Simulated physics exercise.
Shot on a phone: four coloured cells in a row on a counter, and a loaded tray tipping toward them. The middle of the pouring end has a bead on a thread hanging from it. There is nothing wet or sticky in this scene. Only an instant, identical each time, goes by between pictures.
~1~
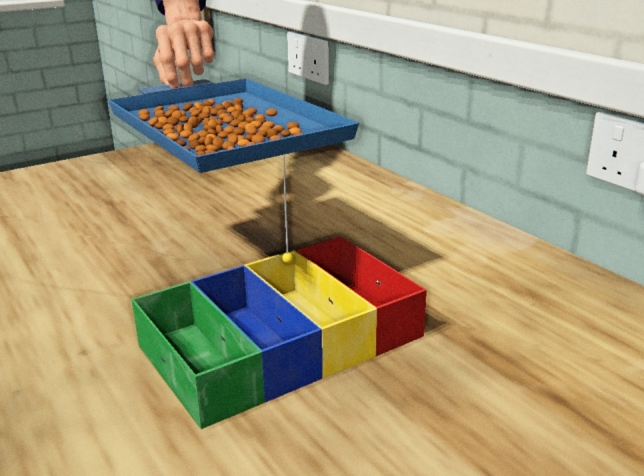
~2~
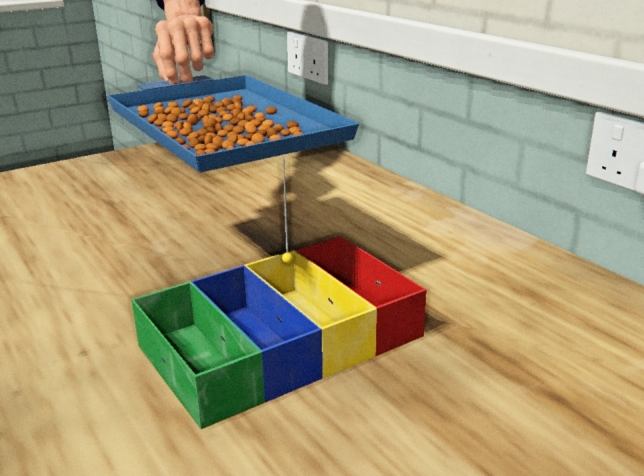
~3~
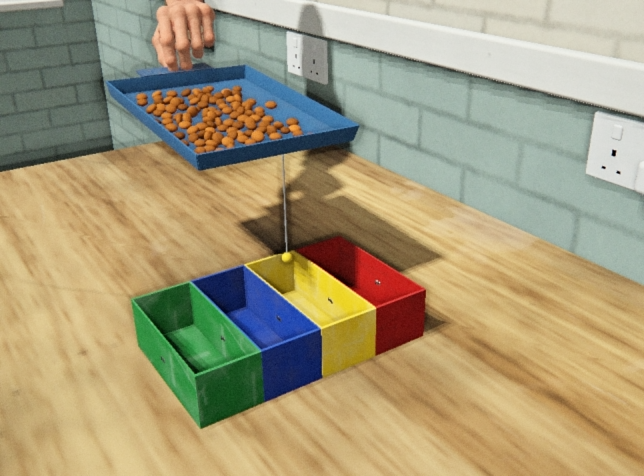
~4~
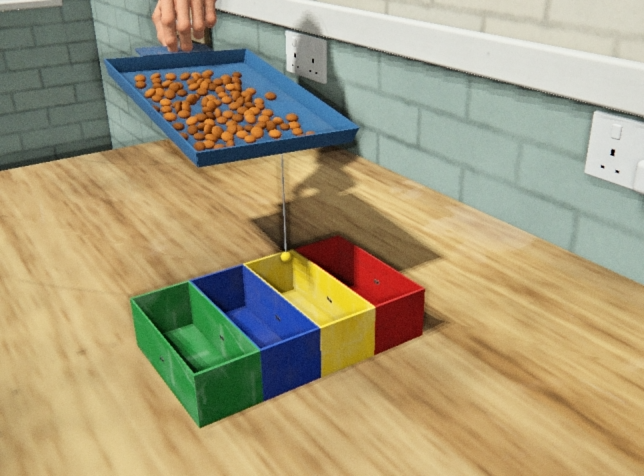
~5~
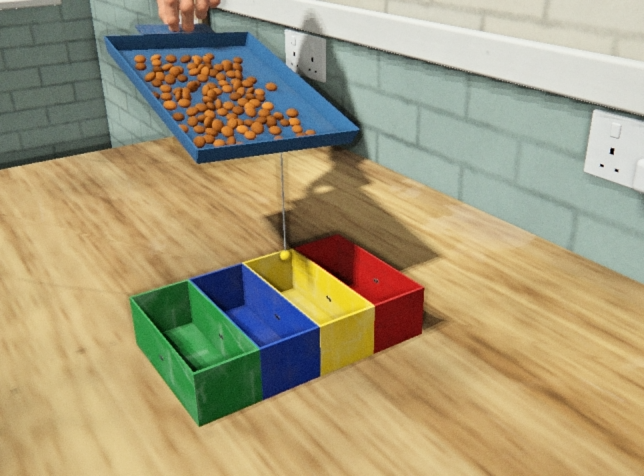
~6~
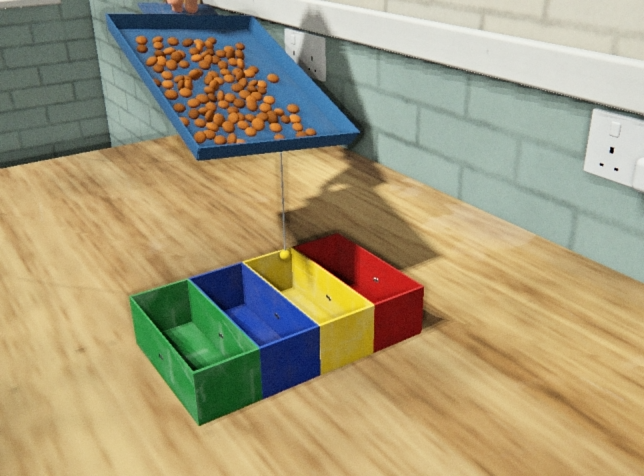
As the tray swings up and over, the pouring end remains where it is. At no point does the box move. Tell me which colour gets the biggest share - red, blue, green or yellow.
The biggest share goes to red.
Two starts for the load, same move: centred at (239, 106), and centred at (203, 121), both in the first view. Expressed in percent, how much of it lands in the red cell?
Near 60 % and 60 %.
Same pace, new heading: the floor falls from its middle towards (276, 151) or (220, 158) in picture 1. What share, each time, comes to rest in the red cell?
Shares: About 30 in a hundred, then about 0 in a hundred.
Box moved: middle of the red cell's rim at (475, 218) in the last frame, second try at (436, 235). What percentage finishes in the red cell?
Around 0 % followed by around 0 %.
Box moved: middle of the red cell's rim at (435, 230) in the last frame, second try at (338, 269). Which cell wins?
For the first spot I'd say blue, and for the second spot red.
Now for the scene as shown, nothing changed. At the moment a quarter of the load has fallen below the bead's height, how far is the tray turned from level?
Approx. 85° from level.
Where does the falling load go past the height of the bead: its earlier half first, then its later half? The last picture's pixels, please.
I'd say close to (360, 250) at first and close to (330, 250) later on.
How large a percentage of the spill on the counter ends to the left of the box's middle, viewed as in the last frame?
0 per cent, about.
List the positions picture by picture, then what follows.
The first frame shows corners of the pouring end at (198, 155) and (354, 123), level; middle of the load at (213, 125), bits of cat kibble; bead on its thread at (288, 258); green cell at (230, 385); blue cell at (293, 360); yellow cell at (349, 338); red cell at (401, 318).
The second frame shows corners of the pouring end at (198, 154) and (354, 123), level; middle of the load at (213, 123).
The third frame shows corners of the pouring end at (199, 153) and (354, 124), tipped barely, lowest at the right corner; middle of the load at (212, 117).
The fourth frame shows corners of the pouring end at (199, 150) and (354, 126), tipped a little, lowest at the right corner; middle of the load at (212, 106).
The fifth frame shows corners of the pouring end at (200, 147) and (355, 128), tipped clearly, lowest at the right corner; middle of the load at (212, 95).
The sixth frame shows corners of the pouring end at (201, 145) and (355, 130), tipped clearly, lowest at the right corner; middle of the load at (214, 86); green cell at (228, 381); blue cell at (290, 357); yellow cell at (347, 335); red cell at (398, 314).
Soon after the last picture, tray tipped steeply; most on the tray; a small part falling or outside the box.
A little later, tray tipped past a quarter turn; about a quarter on the tray; about a third in the red cell; a small part in the yellow cell; a stray few in the blue cell; about a quarter falling or outside the box.
Later still, tray tipped past a quarter turn; about half in the red cell; about a quarter in the yellow cell; a stray few in the blue cell; a small part falling or outside the box.
At rest, tray tipped past a quarter turn; about half in the red cell; about a quarter in the yellow cell; a stray few in the blue cell; none in the green cell; a small part outside the box.
